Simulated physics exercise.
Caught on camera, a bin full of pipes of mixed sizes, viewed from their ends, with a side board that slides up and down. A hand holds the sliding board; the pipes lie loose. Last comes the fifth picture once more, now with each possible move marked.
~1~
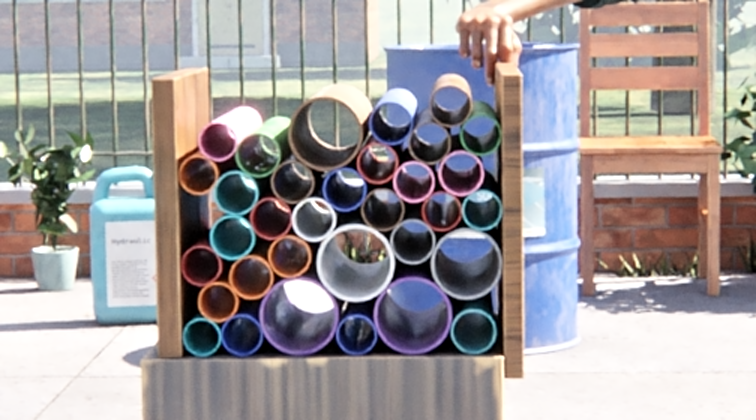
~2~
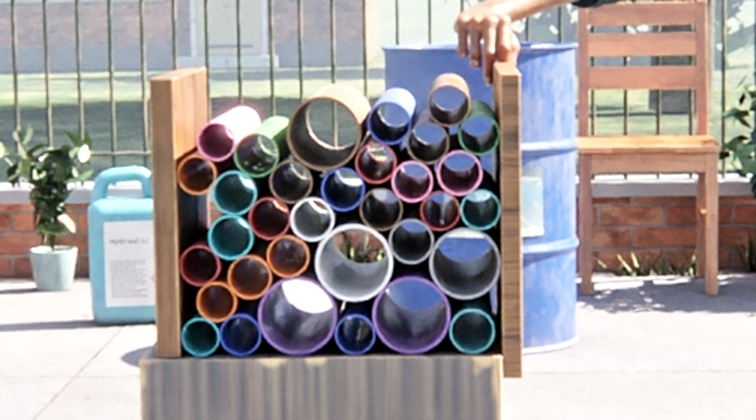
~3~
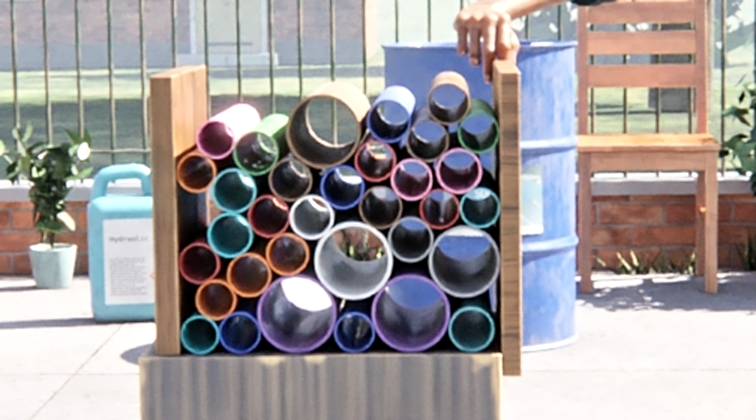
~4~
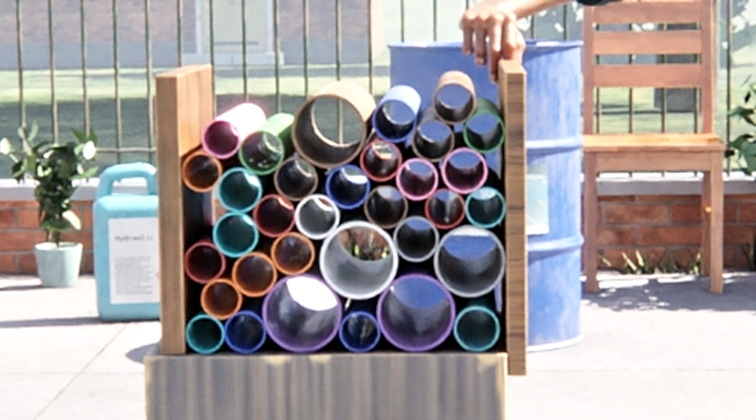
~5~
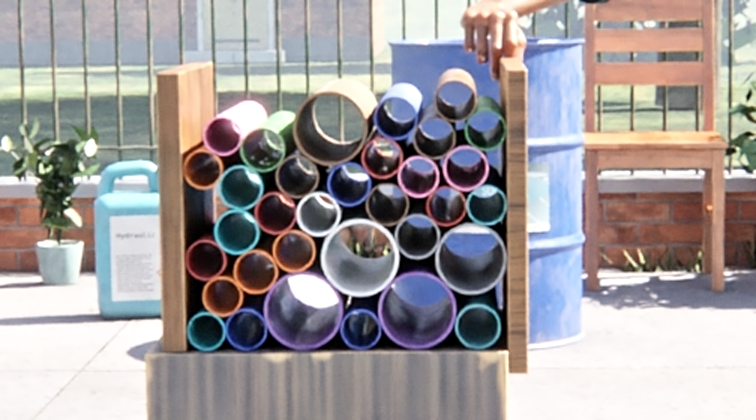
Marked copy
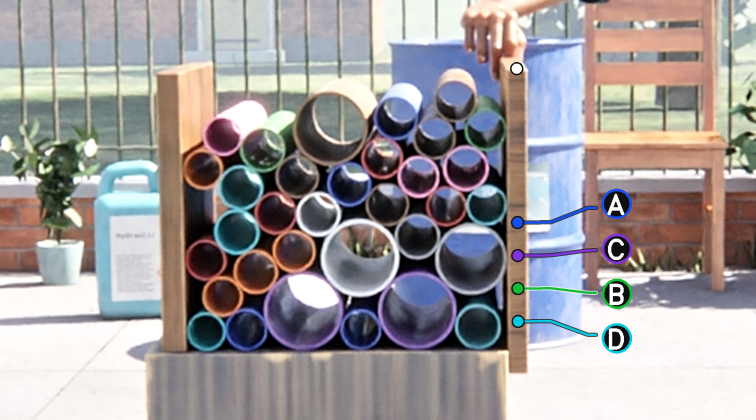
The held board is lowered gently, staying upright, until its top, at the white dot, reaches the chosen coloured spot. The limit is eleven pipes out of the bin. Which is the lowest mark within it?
Stop at B.
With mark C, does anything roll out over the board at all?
At C: Yes.
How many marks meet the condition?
Three of them.
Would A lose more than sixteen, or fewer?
It loses fewer than sixteen.
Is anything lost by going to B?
Yes, at B.
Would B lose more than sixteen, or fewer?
Fewer than sixteen.
On the marked copy, A at (517, 222); B at (518, 289); C at (518, 256); D at (518, 321); the white dot at (517, 69).
Taking B. A third of the way, top of the board (507, 162).
Two thirds of the way, top of the board (508, 266).
When it is over, top of the board (508, 288), about seven out over the board.
As for the rest, A two out over the board; C about six out over the board; D more than eleven out over the board.
